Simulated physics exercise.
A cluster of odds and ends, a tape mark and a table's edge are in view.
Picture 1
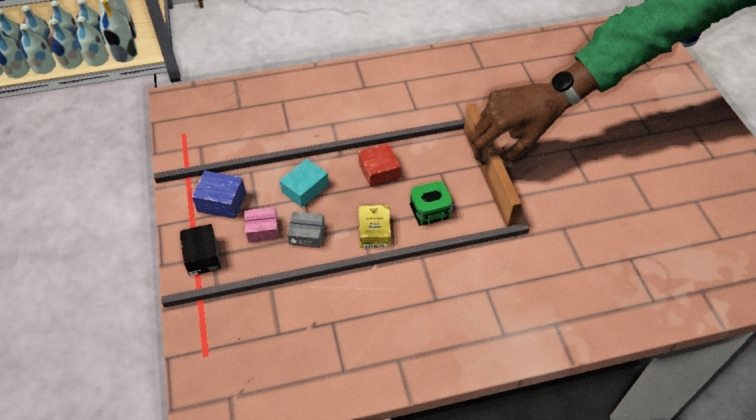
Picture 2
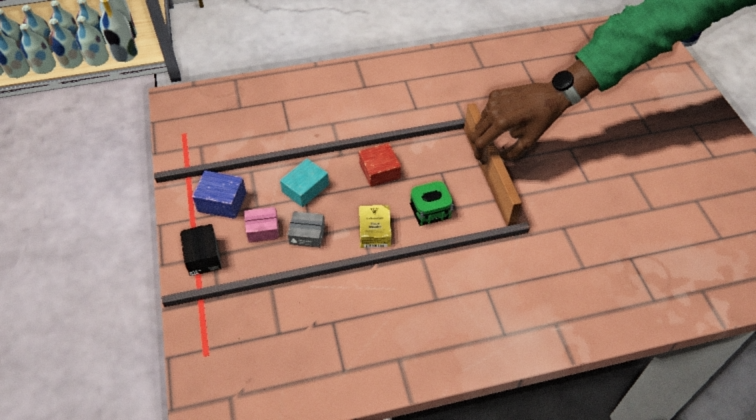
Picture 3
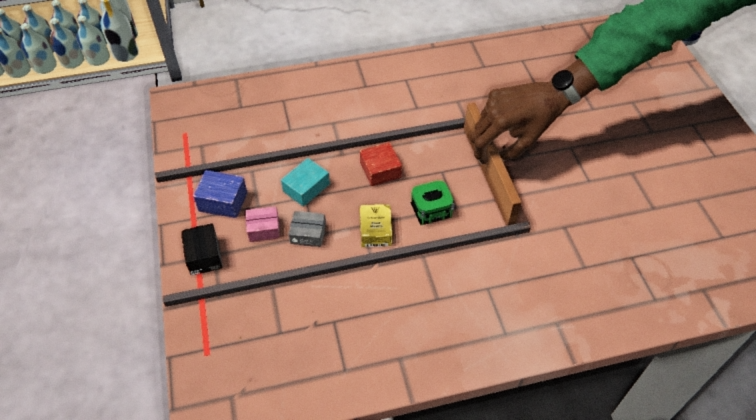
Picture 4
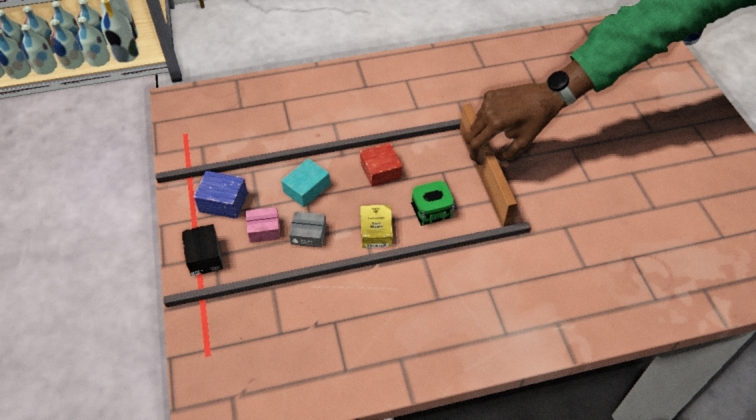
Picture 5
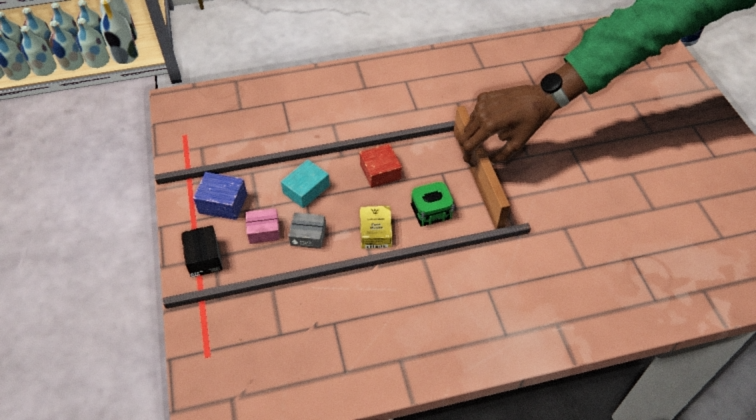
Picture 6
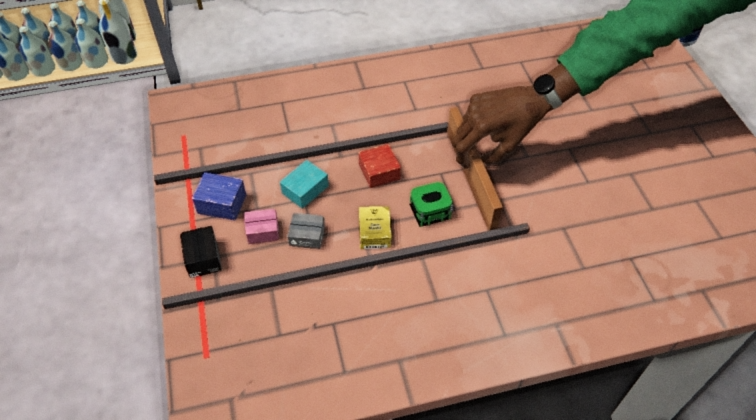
At first, a hand in a green sleeve holds a wooden board at the right end of two dark rails, with eight small colourful boxes and blocks lying between them. The hand then slides the board slightly left toward the green case, while the objects and red tape line stay still.
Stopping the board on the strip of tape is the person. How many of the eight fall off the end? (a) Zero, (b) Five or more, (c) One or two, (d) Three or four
b, five or more.
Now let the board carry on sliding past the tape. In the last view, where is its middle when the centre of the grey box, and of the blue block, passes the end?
Around (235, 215), then around (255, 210).
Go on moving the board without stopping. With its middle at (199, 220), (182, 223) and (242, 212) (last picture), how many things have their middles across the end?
The counts would come out as 6, 6 and 3.
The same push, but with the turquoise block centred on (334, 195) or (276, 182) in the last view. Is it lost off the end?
Result for the turquoise block: Place one, it does not stay; place two, it does not stay.
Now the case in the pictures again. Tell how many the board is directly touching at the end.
In total, 2.
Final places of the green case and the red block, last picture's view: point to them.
Near (176, 254) and (172, 204).
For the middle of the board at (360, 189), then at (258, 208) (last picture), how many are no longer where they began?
Counts: 6 and 8.
A little later, none off yet; black box at rest near (201, 252); blue block at rest near (220, 196); pink box at rest near (262, 226).
Next, none off yet; black box shifted a little near (186, 254); blue block shifted a little near (205, 198); pink box shifted well along near (210, 227).
Later still, one off so far; black box on its side near (146, 312); blue block tilted a little near (142, 205); pink box on its side near (140, 260).
When it is over, the number that fall off is five or more; down, yellow box, turquoise block, grey box, pink box, blue block and black box.
